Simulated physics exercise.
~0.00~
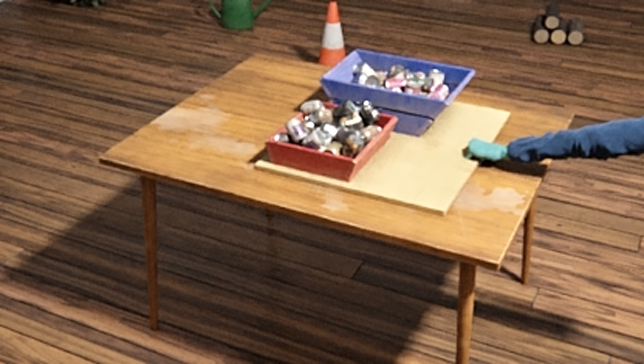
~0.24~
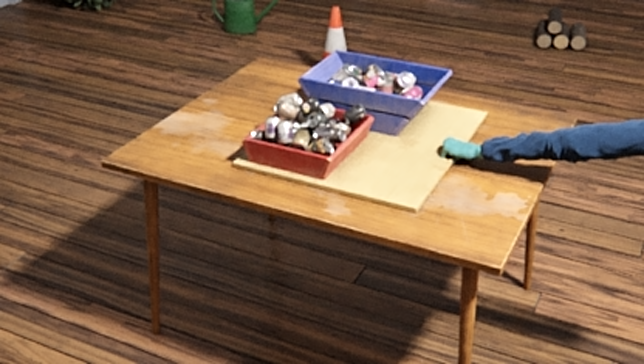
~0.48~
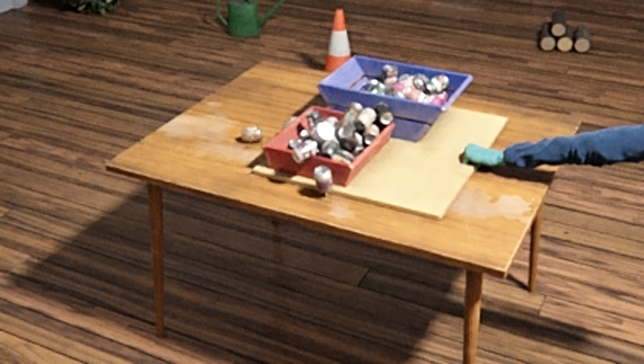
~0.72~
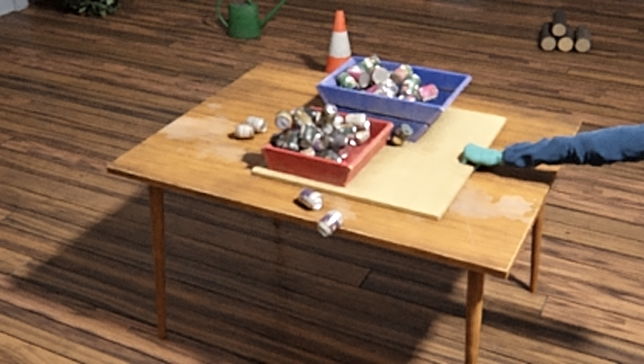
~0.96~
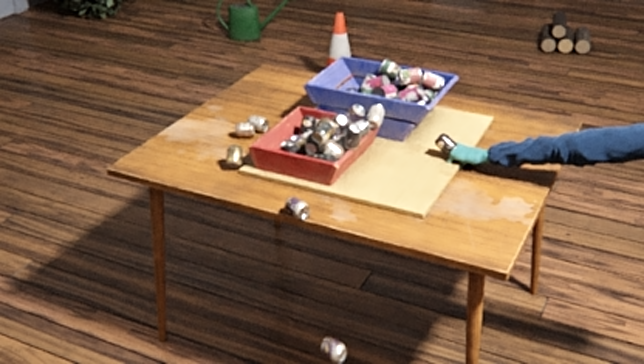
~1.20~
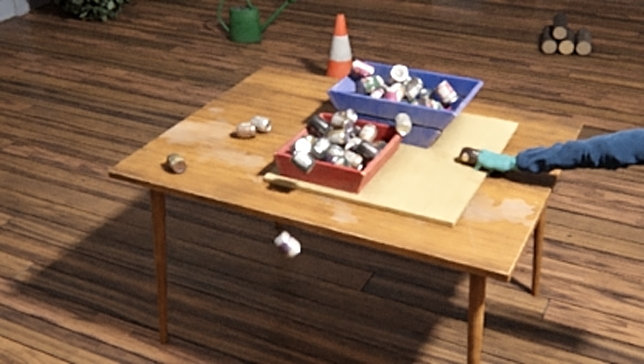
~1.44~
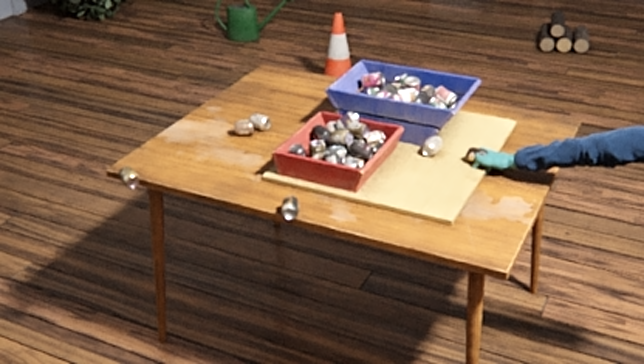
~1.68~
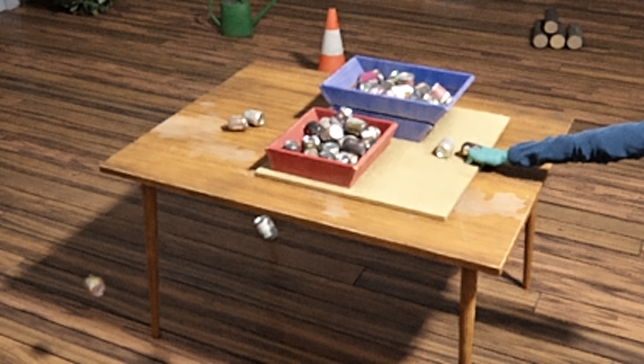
On a wooden table, a gloved arm shakes two trays, spilling cans from the red one.
